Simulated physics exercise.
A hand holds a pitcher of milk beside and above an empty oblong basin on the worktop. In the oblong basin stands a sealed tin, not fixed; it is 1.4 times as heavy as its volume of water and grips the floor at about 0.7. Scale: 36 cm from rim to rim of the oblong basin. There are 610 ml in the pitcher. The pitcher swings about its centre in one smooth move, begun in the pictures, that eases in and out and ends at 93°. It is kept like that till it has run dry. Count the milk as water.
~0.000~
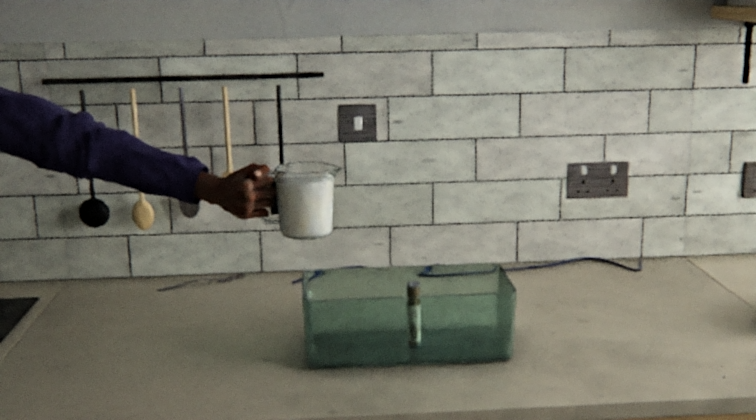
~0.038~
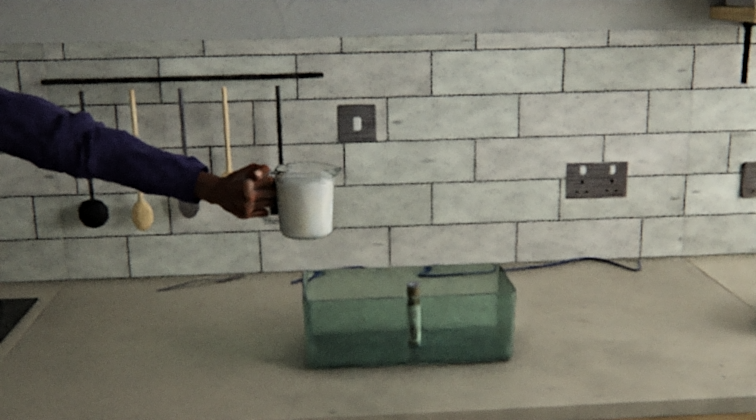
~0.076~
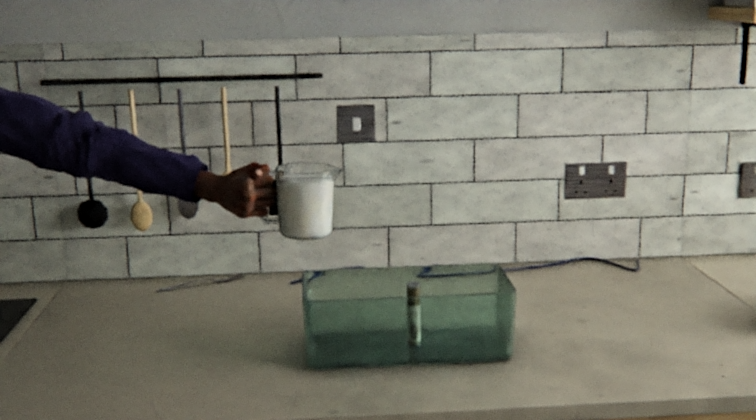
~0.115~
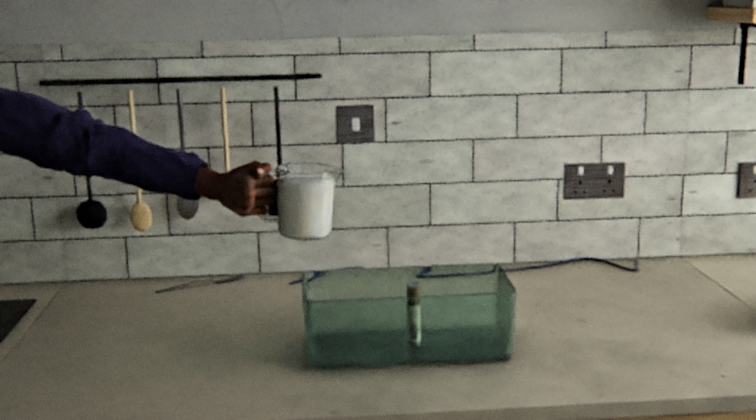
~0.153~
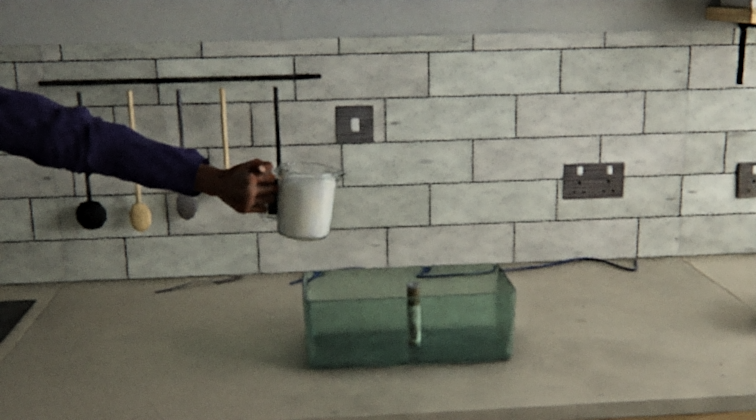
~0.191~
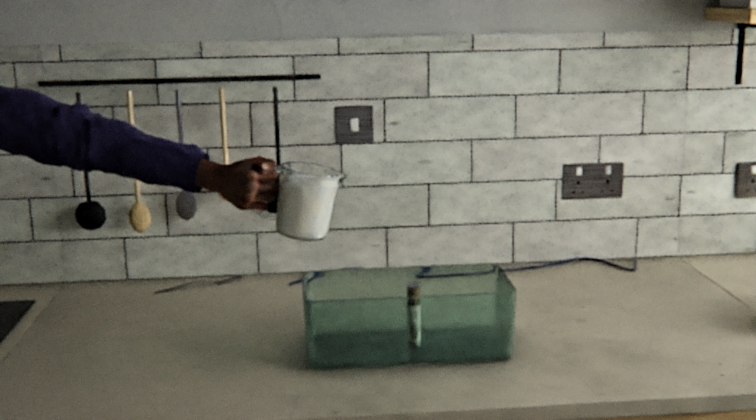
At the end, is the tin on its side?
The tin remains upright.
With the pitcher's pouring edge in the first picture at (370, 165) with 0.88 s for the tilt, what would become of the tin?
Then it falls.
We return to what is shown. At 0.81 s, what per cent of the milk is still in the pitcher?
Near 38 in a hundred.
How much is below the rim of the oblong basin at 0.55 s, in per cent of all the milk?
Some 2 per cent.
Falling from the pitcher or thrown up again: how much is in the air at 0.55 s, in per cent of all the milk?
About 16 per cent.
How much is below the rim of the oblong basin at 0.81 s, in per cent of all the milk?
Some 38 per cent.
After 0.55 s the tilt is 64° and 83 per cent is still to pour; the tin stands where it began.
After 0.81 s the tilt is 92° and 38 per cent is still to pour; the tin stands where it began.
After 1.08 s the tilt is 93° and 10 per cent is still to pour; the tin stands where it began.
After 1.38 s the tilt is 93° and 2 per cent is still to pour; the tin stands where it began.
In the end the tin stands where it began.
